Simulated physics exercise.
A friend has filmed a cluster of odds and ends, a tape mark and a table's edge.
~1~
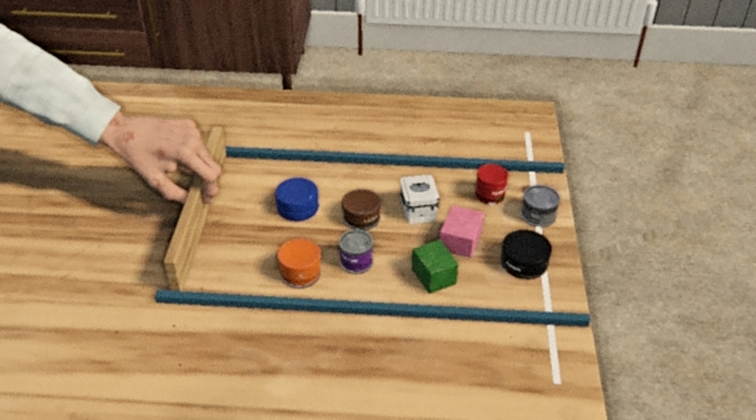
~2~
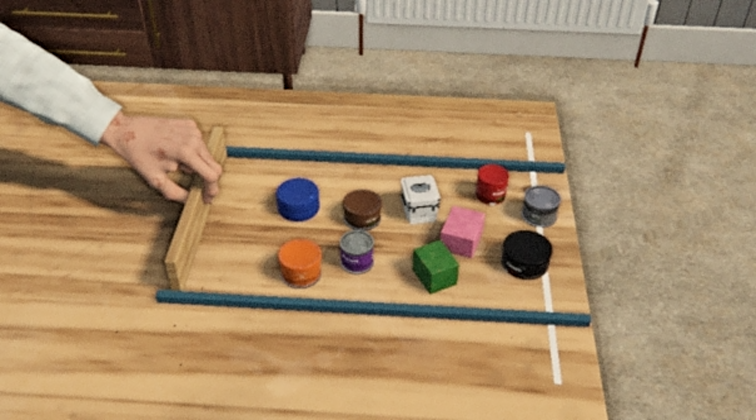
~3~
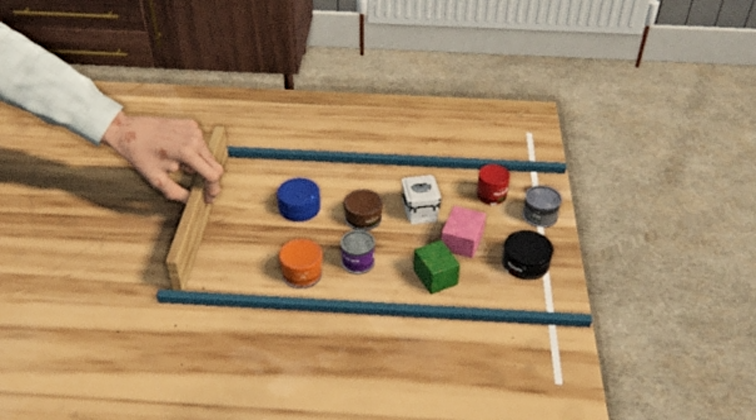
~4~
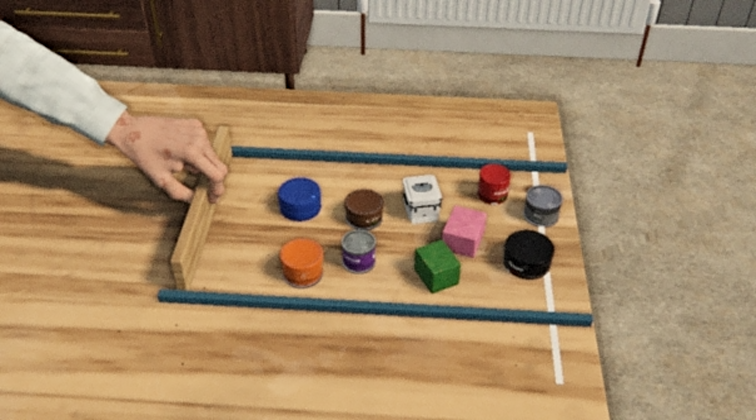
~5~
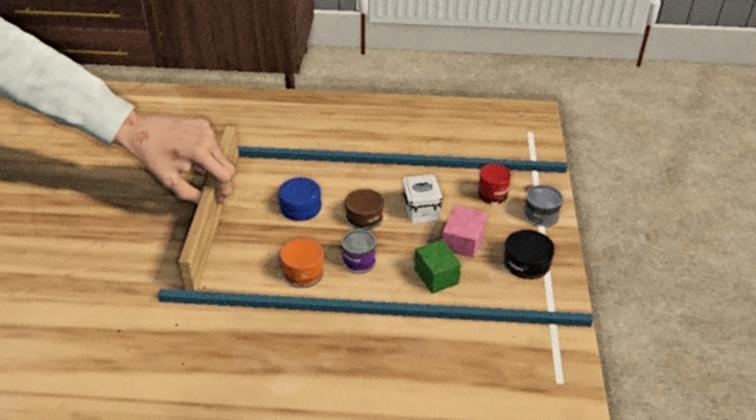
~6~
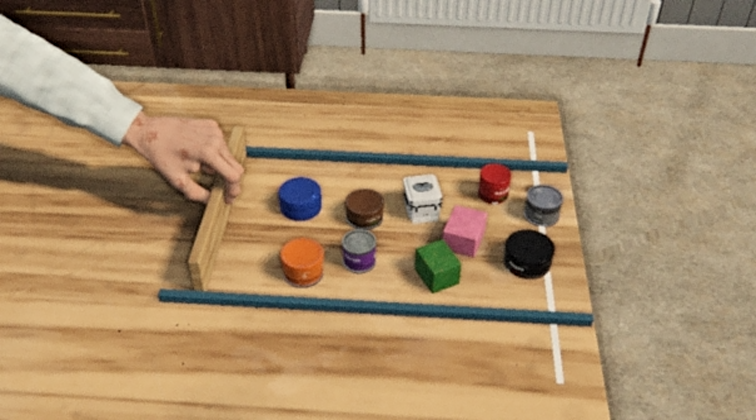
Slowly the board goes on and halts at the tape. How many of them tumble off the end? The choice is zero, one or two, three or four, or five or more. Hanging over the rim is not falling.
The number that fall off is five or more.
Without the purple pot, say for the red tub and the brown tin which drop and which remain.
The red tub comes down, the brown tin does not fall.
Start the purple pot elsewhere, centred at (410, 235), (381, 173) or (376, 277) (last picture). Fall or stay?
In that order, it is kept; stays on; is kept.
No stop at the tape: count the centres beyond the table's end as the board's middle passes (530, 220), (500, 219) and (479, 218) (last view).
In that order 4, 1 and 0.
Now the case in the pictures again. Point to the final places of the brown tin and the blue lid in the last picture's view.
The brown tin at (564, 234), the blue lid at (562, 206).
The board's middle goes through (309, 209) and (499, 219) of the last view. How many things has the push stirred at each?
First 3, then 10.
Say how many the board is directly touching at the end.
That makes 5.
A little later, none off yet; grey pot at rest near (543, 206); black tub at rest near (529, 254); red tub at rest near (494, 184).
Next, none off yet; grey pot at rest near (543, 206); black tub at rest near (539, 257); red tub shifted about its own width near (520, 177).
When it is over, the number that fall off is five or more; down, green block, pink block, red tub, black tub and grey pot.
